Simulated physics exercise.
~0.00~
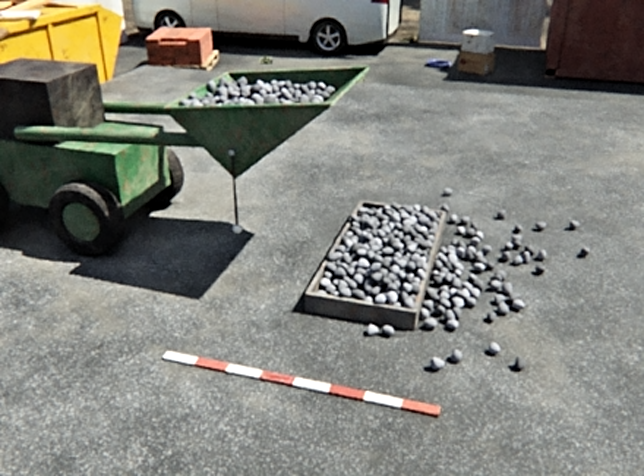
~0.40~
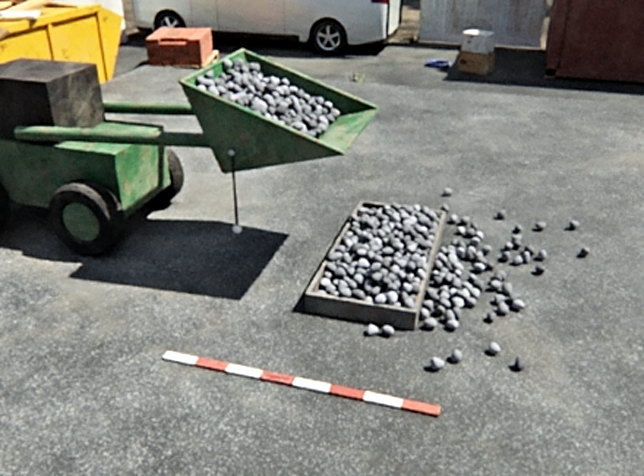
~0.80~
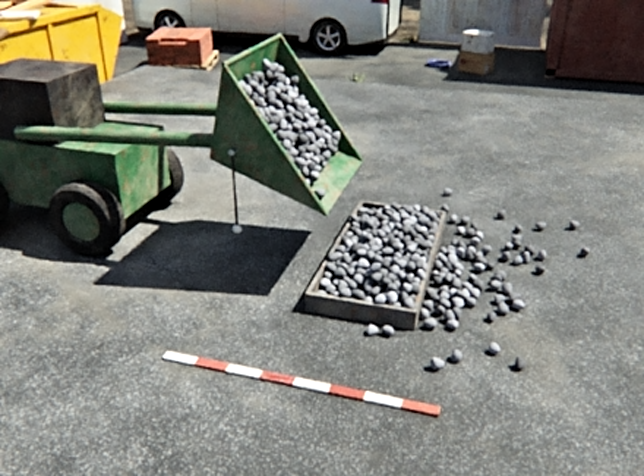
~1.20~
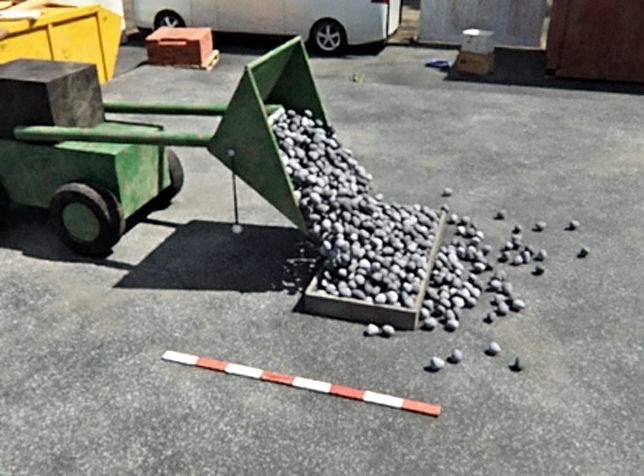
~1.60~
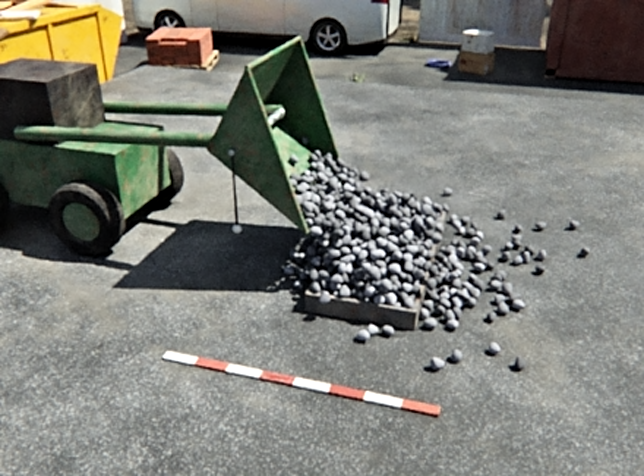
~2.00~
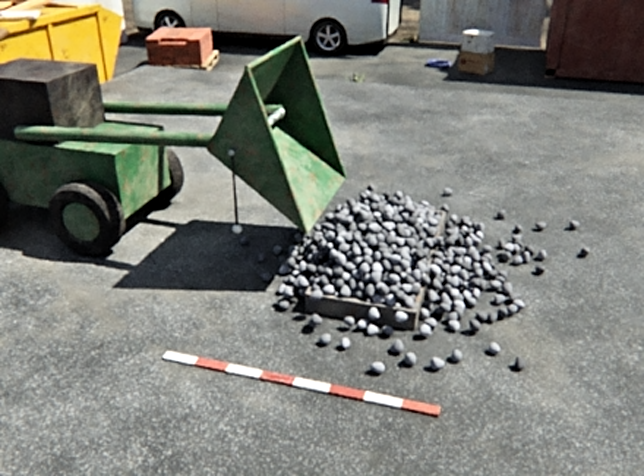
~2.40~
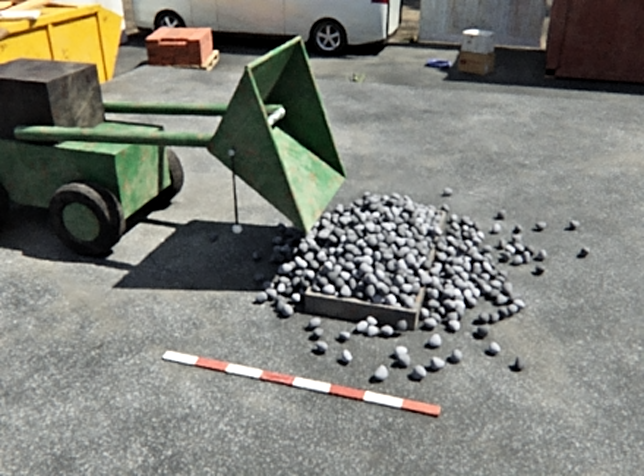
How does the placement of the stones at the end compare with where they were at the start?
At the start the stones are split between the raised bucket and the tray with the ground beside it. By the end they all lie lower down, in one broad heap over and around the tray, with some scattered nearby and none left in the bucket.
At the start, a green loader holds a bucket of grey stones above a paved yard, with a shallow tray already full of similar stones in front of it and more scattered to its right. The bucket tips forward and down to the right, its load at first staying inside. As it tilts more steeply, the stones pour out over the near edge of the tray. The bucket then stops moving while the rest slide out. It ends up empty, still tipped, beside a broad heap that covers most of the tray and spills around it.
